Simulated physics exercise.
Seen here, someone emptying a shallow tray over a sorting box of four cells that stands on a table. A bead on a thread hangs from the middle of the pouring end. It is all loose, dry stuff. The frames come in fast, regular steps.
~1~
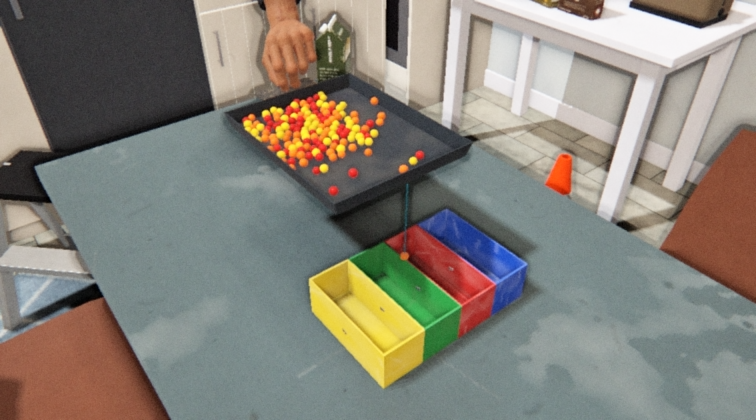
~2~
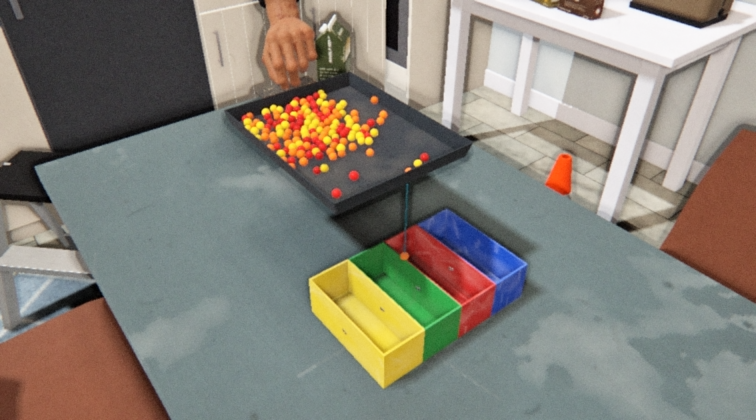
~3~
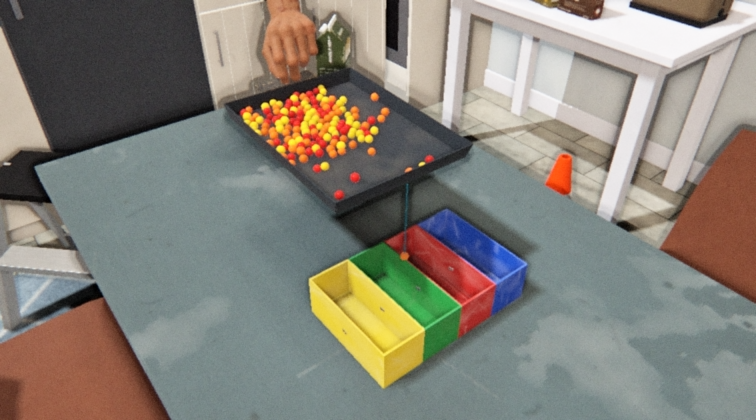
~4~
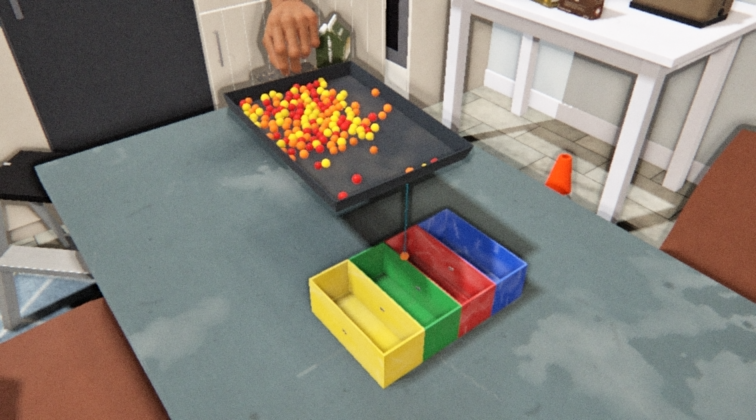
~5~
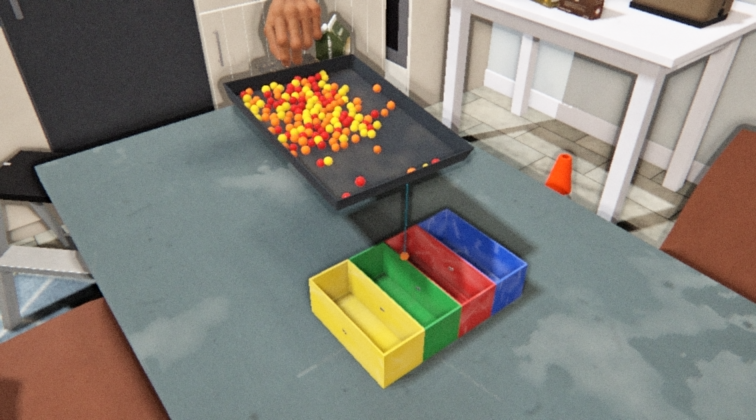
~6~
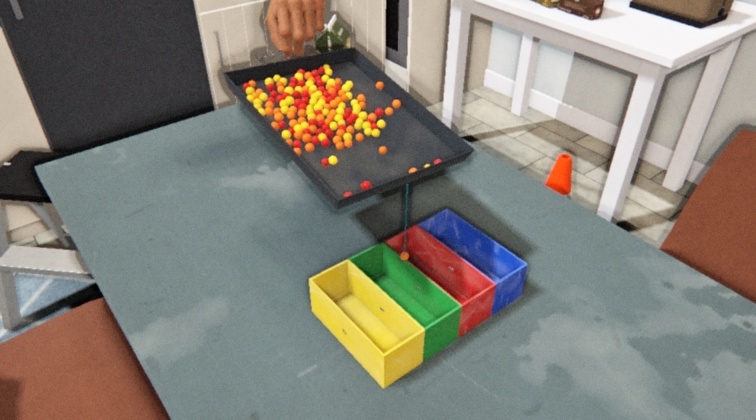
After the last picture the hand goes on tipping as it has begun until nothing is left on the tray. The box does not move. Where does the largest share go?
The blue one ends fullest.
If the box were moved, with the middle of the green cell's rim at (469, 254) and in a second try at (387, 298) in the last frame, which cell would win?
First the green one, then the blue one.
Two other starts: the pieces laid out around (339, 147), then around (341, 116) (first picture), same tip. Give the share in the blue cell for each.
The first gives 60 %, the second 70 %.
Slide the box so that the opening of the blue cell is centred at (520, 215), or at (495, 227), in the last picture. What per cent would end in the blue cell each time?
Near 0 % and 10 %.
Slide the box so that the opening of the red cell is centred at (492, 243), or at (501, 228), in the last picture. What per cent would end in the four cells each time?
In turn 100 and 100 in a hundred.
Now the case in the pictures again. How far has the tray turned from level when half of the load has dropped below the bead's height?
Near 80 degrees.
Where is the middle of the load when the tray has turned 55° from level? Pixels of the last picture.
Near (442, 160).
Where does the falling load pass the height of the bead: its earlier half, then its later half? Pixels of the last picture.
Around (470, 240) and then (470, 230).
Soon, tray tipped steeply; most on the tray; a small part in the blue cell; a stray few in the red cell; a small part falling or outside the box.
A while on, tray tipped right over; a small part on the tray; about two thirds in the blue cell; a small part in the red cell; about a quarter falling or outside the box.
Towards the end, tray tipped past a quarter turn; about two thirds in the blue cell; about a quarter in the red cell; a small part falling or outside the box.
Finally, tray tipped past a quarter turn; about two thirds in the blue cell; about a quarter in the red cell; none in the yellow cell; none in the green cell; a small part outside the box.
